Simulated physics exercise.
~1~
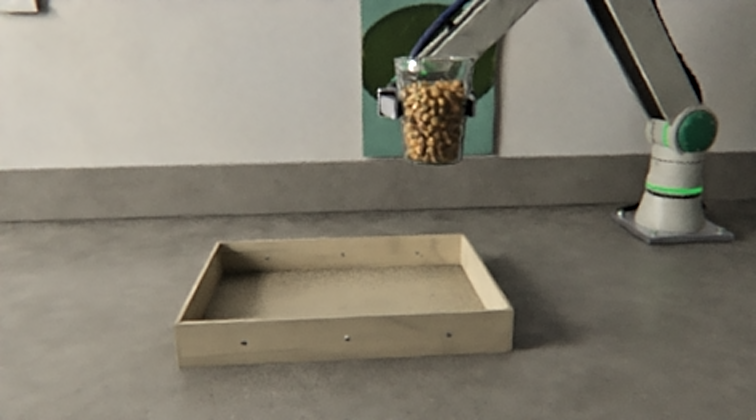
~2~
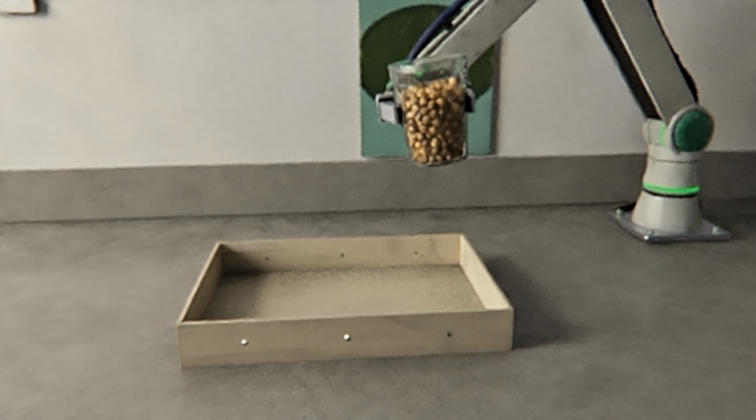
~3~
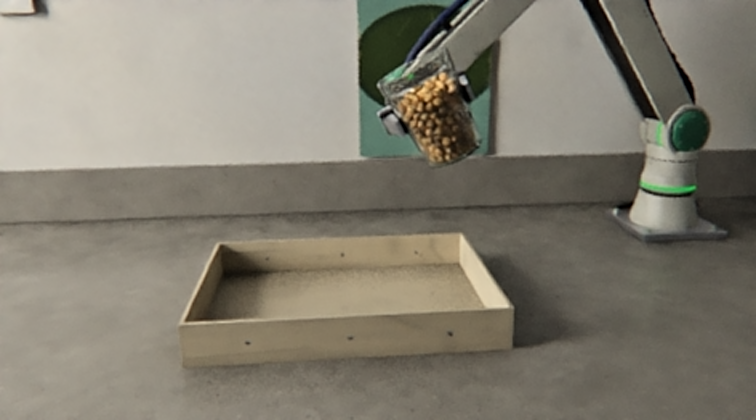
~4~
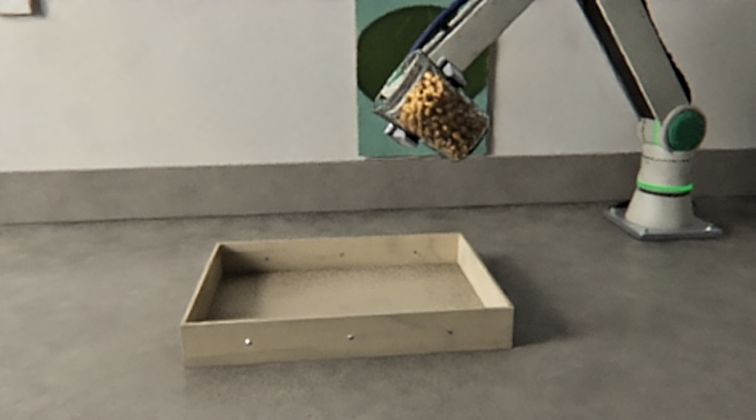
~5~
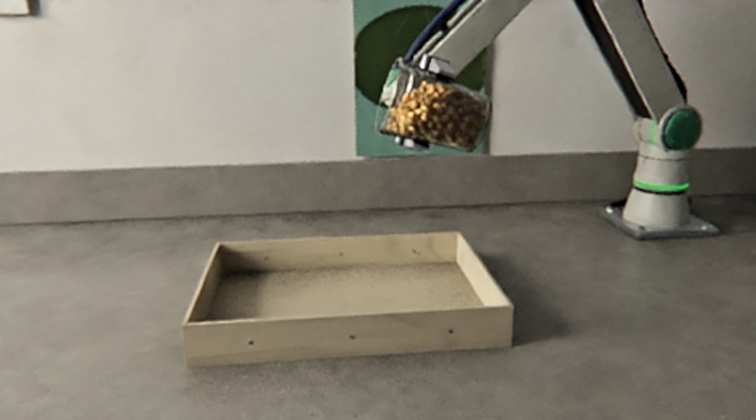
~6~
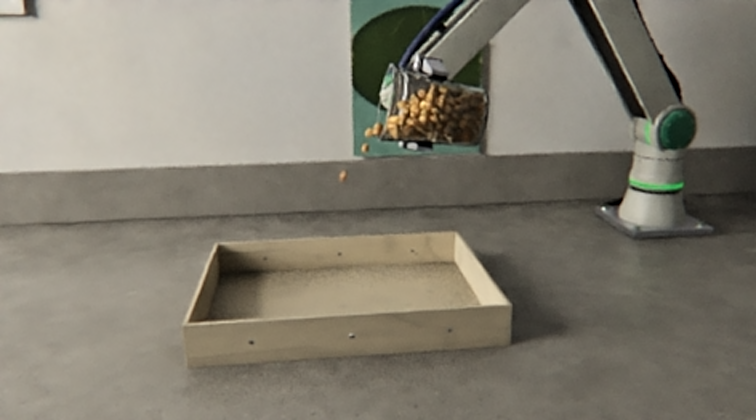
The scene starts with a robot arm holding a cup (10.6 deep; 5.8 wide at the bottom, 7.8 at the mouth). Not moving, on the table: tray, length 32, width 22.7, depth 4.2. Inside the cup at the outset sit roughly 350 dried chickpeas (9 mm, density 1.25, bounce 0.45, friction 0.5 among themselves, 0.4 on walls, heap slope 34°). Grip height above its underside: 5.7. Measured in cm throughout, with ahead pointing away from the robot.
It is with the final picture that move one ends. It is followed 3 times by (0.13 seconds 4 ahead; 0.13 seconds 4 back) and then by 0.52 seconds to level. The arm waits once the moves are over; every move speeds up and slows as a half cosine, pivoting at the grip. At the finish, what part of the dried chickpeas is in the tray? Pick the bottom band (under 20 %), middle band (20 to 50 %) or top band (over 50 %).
Top band.
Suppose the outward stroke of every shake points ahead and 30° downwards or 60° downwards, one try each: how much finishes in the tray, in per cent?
It comes to around 45 per cent on the first try and around 15 per cent on the second.
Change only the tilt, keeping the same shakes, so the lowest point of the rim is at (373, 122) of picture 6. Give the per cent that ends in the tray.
Roughly 25 per cent.
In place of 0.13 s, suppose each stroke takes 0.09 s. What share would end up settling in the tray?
Then about 80 per cent.
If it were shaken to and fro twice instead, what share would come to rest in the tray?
Roughly 55 in a hundred.
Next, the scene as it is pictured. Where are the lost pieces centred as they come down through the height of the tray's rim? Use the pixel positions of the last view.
Centre: About (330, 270).
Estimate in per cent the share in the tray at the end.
Roughly 65 percent.
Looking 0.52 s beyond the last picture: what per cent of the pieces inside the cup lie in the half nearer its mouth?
Roughly 65 %.
Then, 0.52 s later, tilted 79° forward, highest piece 23 above the table; 171 in the cup, 126 in the tray, 53 in flight or on a rim.
Then, 1.04 s later, tilted 40° forward, highest piece 25 above the table; 234 in the tray, 116 in the cup.
Then, 1.50 s later, level, highest piece 23 above the table; 234 in the tray, 116 in the cup.
Then, 2.55 s later, level, highest piece 23 above the table; 234 in the tray, 116 in the cup.
At rest, 234 in the tray, 116 in the cup. That is 67 % in the tray.
